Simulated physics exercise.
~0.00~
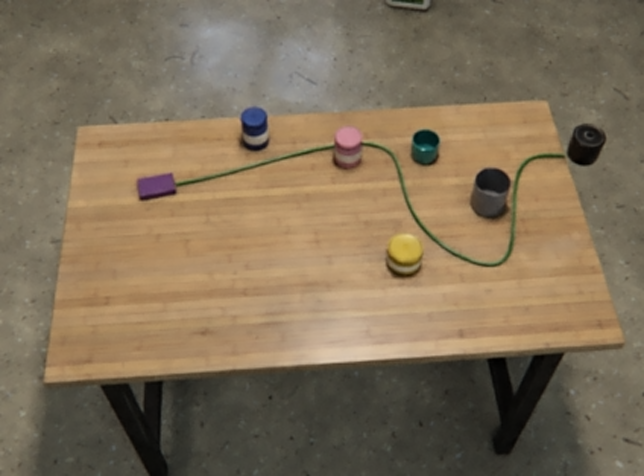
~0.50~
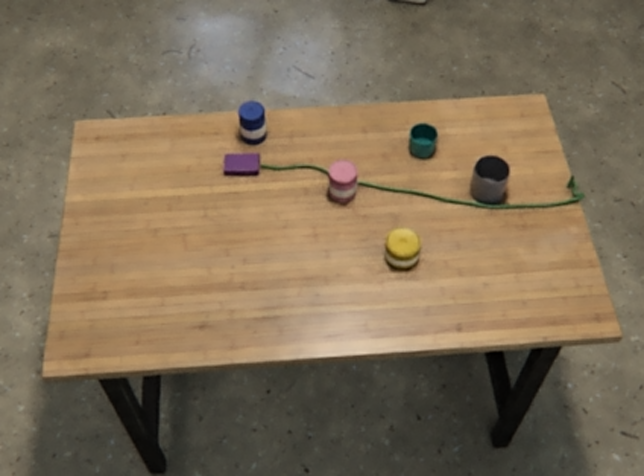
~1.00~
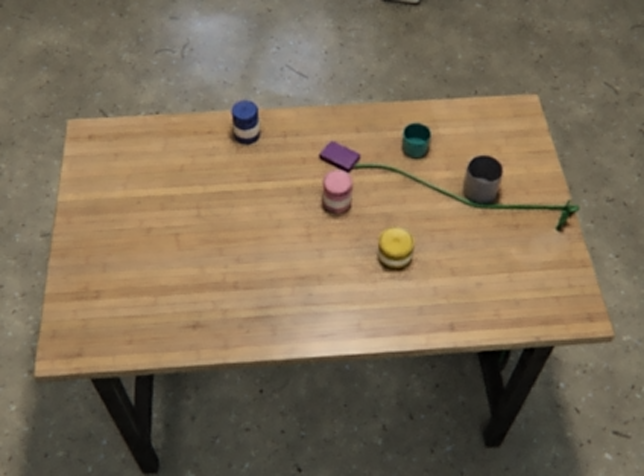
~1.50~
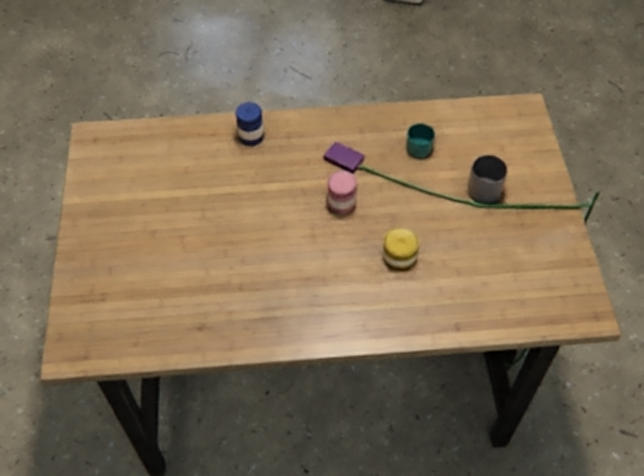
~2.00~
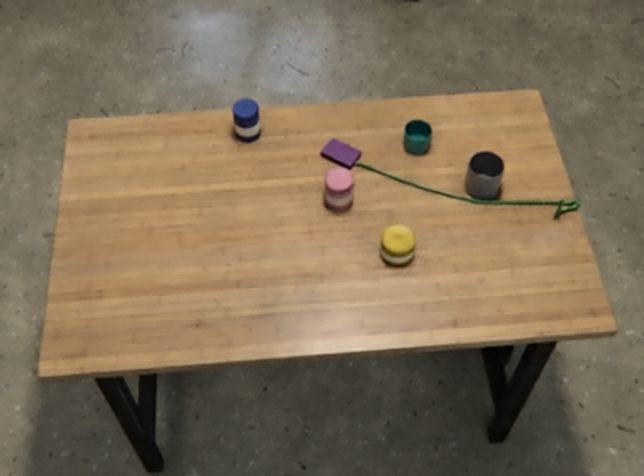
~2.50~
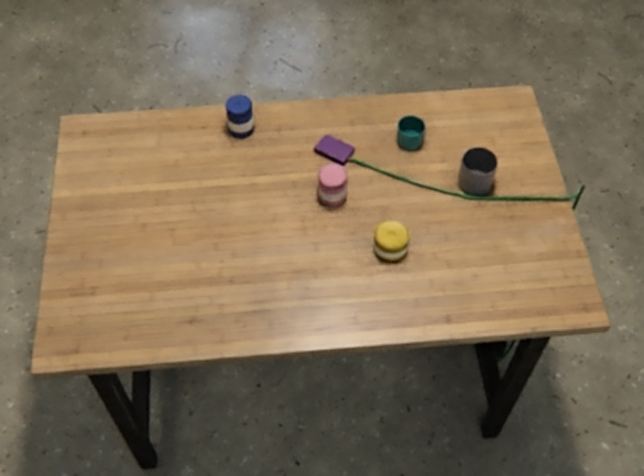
The footage shows a black cylindrical object dropping off the right edge of a wooden table, its green cable pulling taut, shifting a pink canister slightly nearer and dragging a purple block rightward until it rests behind the canister, while the grey cup and other containers remain on top.
